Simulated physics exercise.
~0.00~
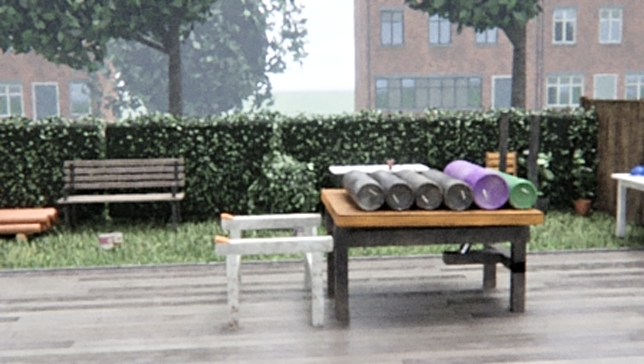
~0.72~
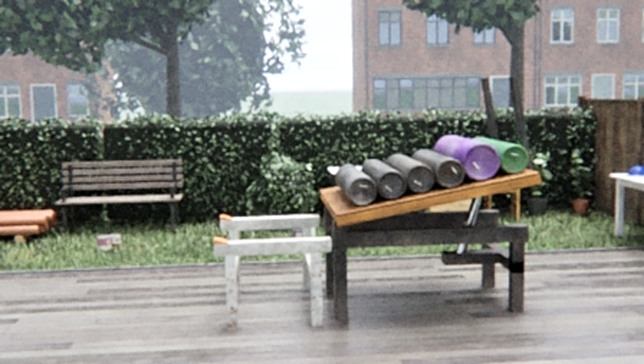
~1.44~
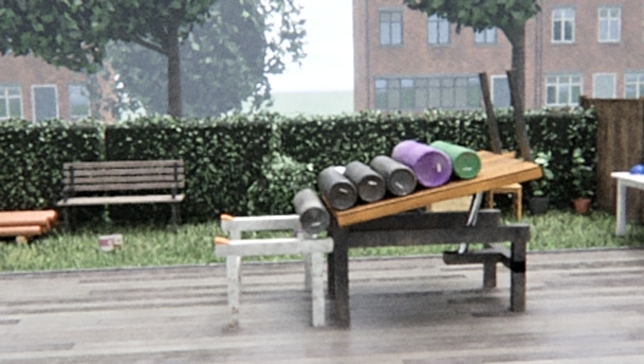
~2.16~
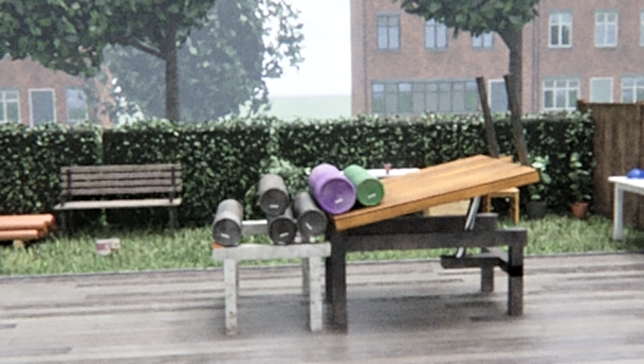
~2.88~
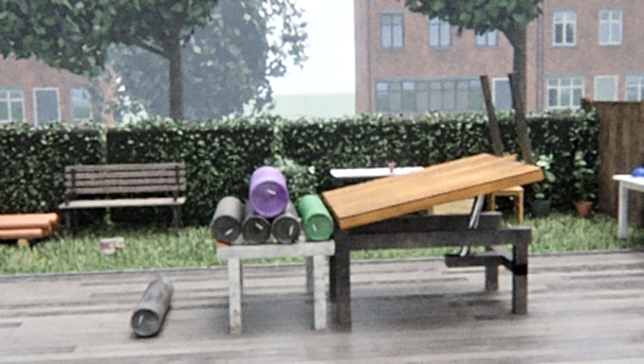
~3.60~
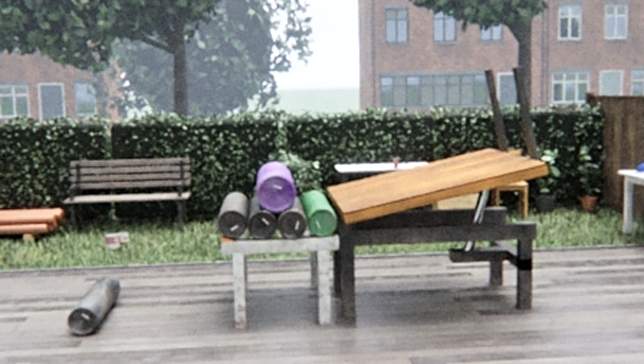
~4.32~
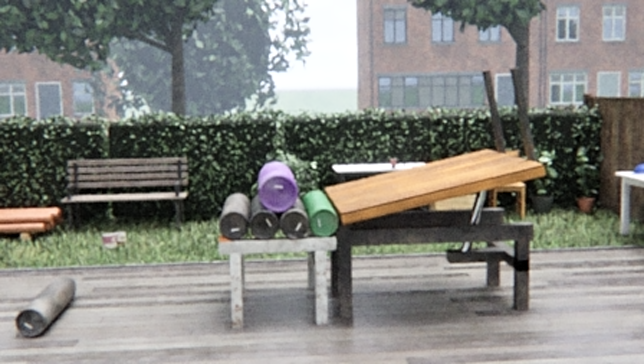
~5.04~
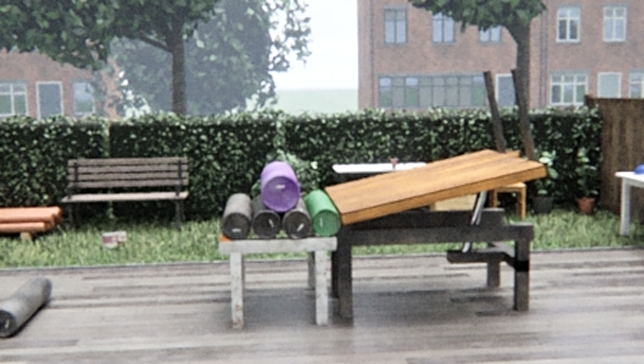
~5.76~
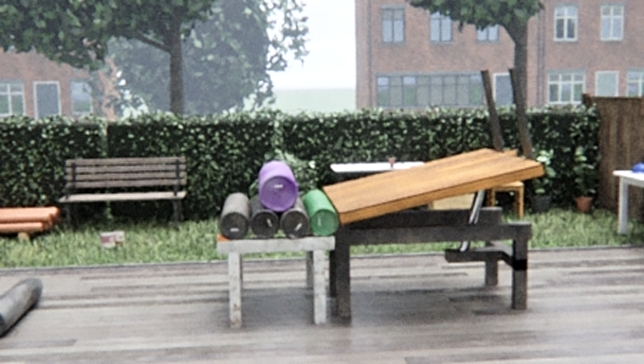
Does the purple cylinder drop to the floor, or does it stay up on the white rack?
It stays up on the white rack, resting on top of the grey cylinders.
